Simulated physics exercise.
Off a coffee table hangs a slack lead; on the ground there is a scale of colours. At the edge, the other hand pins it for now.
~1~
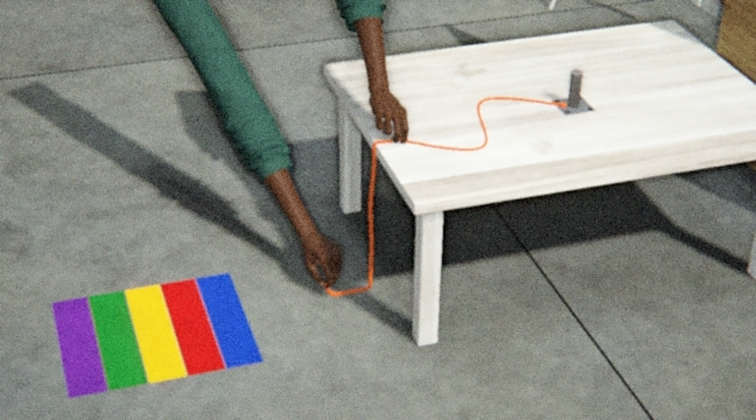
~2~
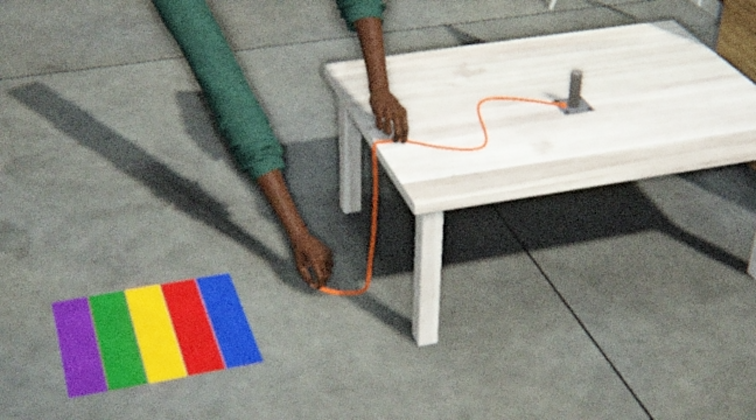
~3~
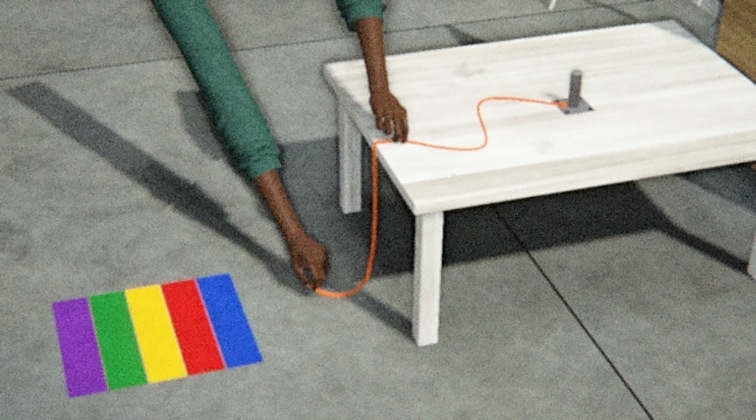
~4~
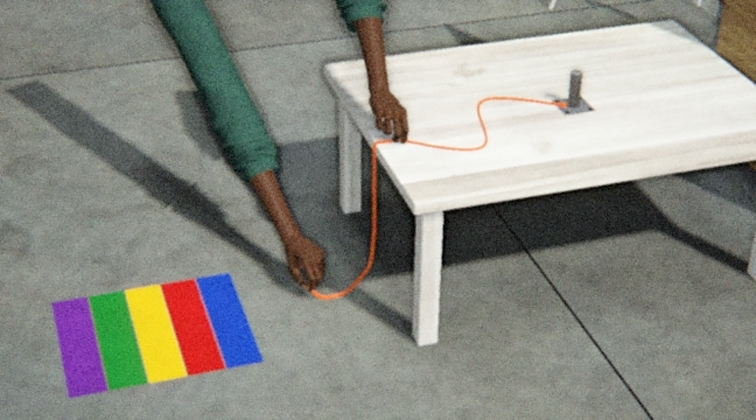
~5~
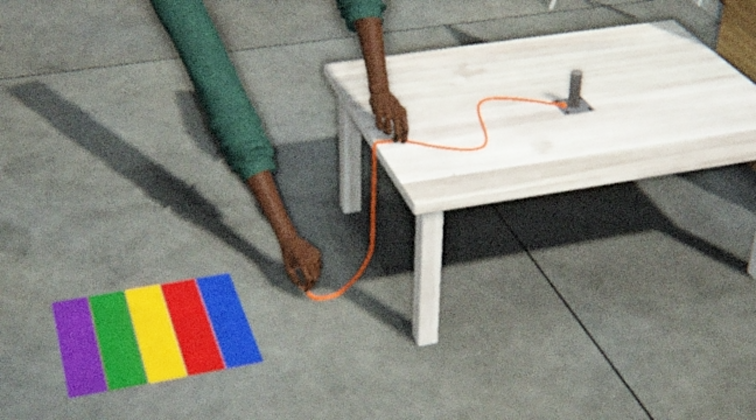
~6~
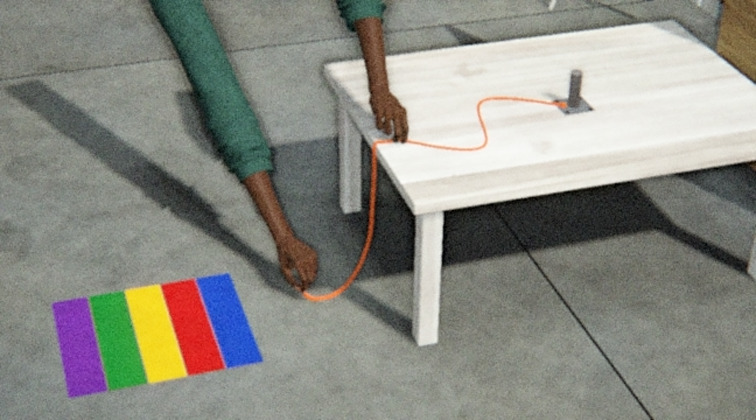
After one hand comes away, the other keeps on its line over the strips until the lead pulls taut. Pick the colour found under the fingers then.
Green is under them.
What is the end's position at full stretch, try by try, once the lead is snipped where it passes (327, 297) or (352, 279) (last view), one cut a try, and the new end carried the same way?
The pixels are close to (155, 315) for the first and (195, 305) for the second.
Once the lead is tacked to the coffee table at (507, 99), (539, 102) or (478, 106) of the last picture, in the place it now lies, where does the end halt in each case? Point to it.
The pixel places are (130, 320), (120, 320) and (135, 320), one per try.
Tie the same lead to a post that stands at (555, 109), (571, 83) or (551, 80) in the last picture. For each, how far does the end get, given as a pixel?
Pixels, try by try: About (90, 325), (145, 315), (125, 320).
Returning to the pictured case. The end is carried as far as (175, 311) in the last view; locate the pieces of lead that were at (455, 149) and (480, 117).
You'll see them at (373, 148) and then at (457, 129).
A little later, end near (175, 311); over red.
Next, end near (137, 317); over yellow.
When it is tight, end near (114, 321); over green. The end stops over the green strip.
